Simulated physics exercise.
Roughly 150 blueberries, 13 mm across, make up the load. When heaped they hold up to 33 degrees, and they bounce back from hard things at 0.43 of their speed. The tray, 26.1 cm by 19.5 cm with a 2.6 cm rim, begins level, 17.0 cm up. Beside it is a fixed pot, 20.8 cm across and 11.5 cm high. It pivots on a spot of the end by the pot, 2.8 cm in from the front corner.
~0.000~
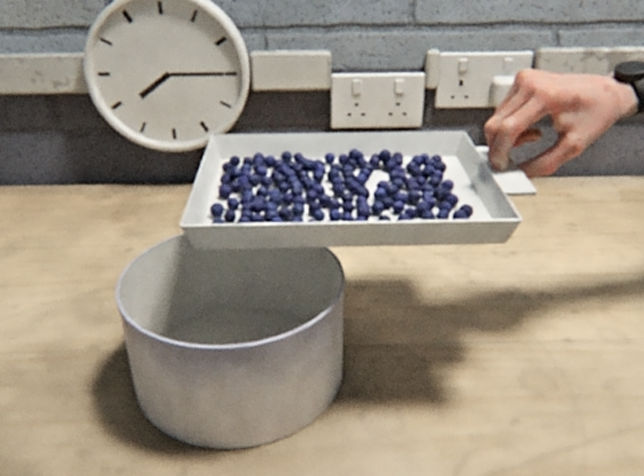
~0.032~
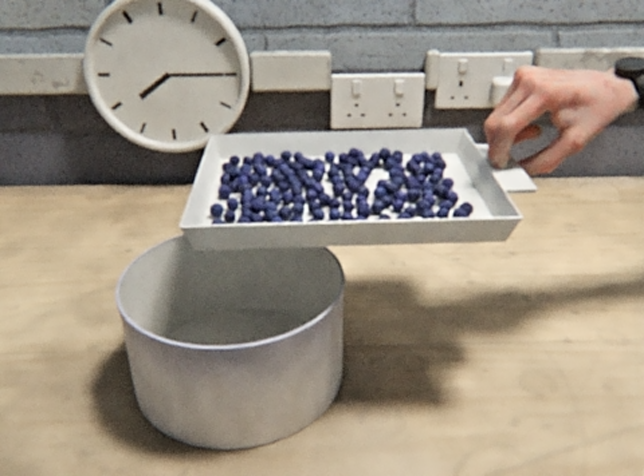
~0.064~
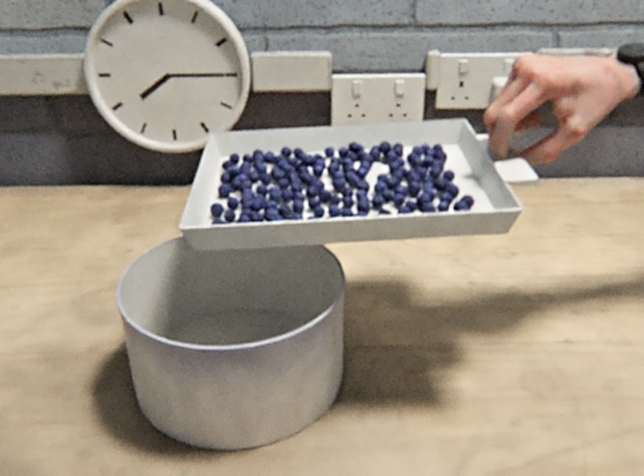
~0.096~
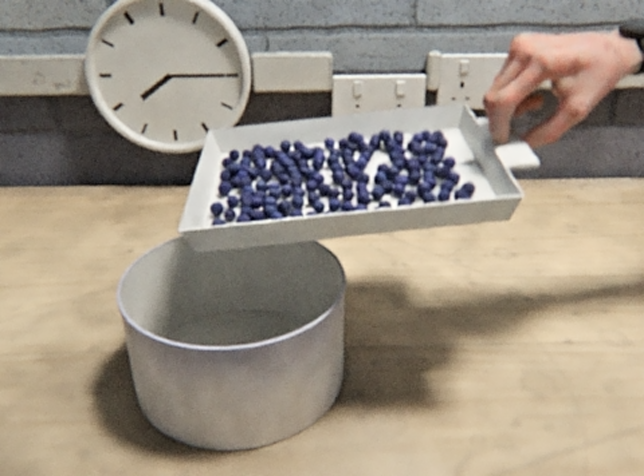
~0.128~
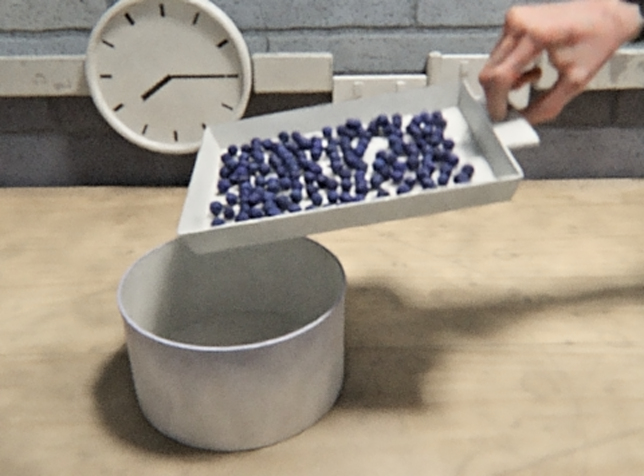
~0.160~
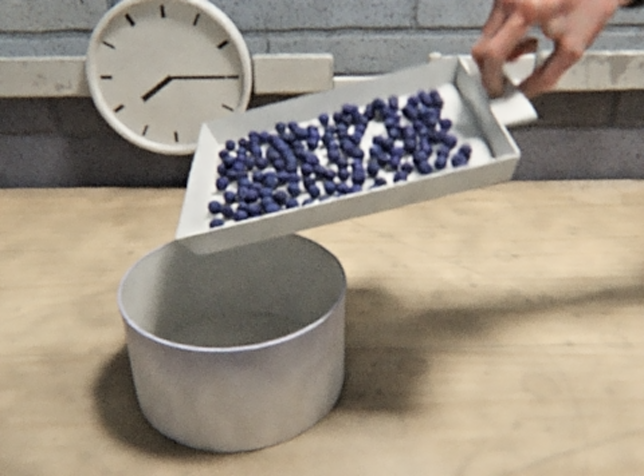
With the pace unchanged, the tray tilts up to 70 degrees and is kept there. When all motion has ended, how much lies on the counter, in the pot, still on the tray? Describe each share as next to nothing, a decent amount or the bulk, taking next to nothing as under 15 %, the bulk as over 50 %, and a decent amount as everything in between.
Counter: I expect a notable fraction of the load there. Pot: I expect a notable fraction of the load there. Left on the tray: I expect a notable fraction of the load there.
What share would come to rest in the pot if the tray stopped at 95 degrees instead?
Estimate: Roughly 45 percent.
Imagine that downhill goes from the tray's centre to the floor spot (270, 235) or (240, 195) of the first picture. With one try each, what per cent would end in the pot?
That would be close to 40 per cent and then close to 15 per cent.
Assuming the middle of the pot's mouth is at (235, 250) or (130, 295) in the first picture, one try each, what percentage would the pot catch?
I'd say close to 5 percent for the first spot and 65 percent for the second.
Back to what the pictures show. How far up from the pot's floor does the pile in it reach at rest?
Height: Approx. 2.5 cm.
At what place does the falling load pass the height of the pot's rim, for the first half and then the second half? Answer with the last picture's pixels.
I'd mark about (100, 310) for the first half, then (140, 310) for the second.
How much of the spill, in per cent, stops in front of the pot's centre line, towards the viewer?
Roughly 90 percent of the spill.
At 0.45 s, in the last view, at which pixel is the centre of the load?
Near pixel (223, 141).
After 0.33 s, tilt 44 degrees; the tray holds 100 %, the pot 0 %.
After 0.45 s, tilt 64 degrees; the tray holds 100 %, the pot 0 %.
Then, at 0.70 s, tilt 70 degrees; the tray holds 50 %, the pot 5 %.
In the end, at 1.6 s, counter 35 %, pot 25 %, tray 35 %.
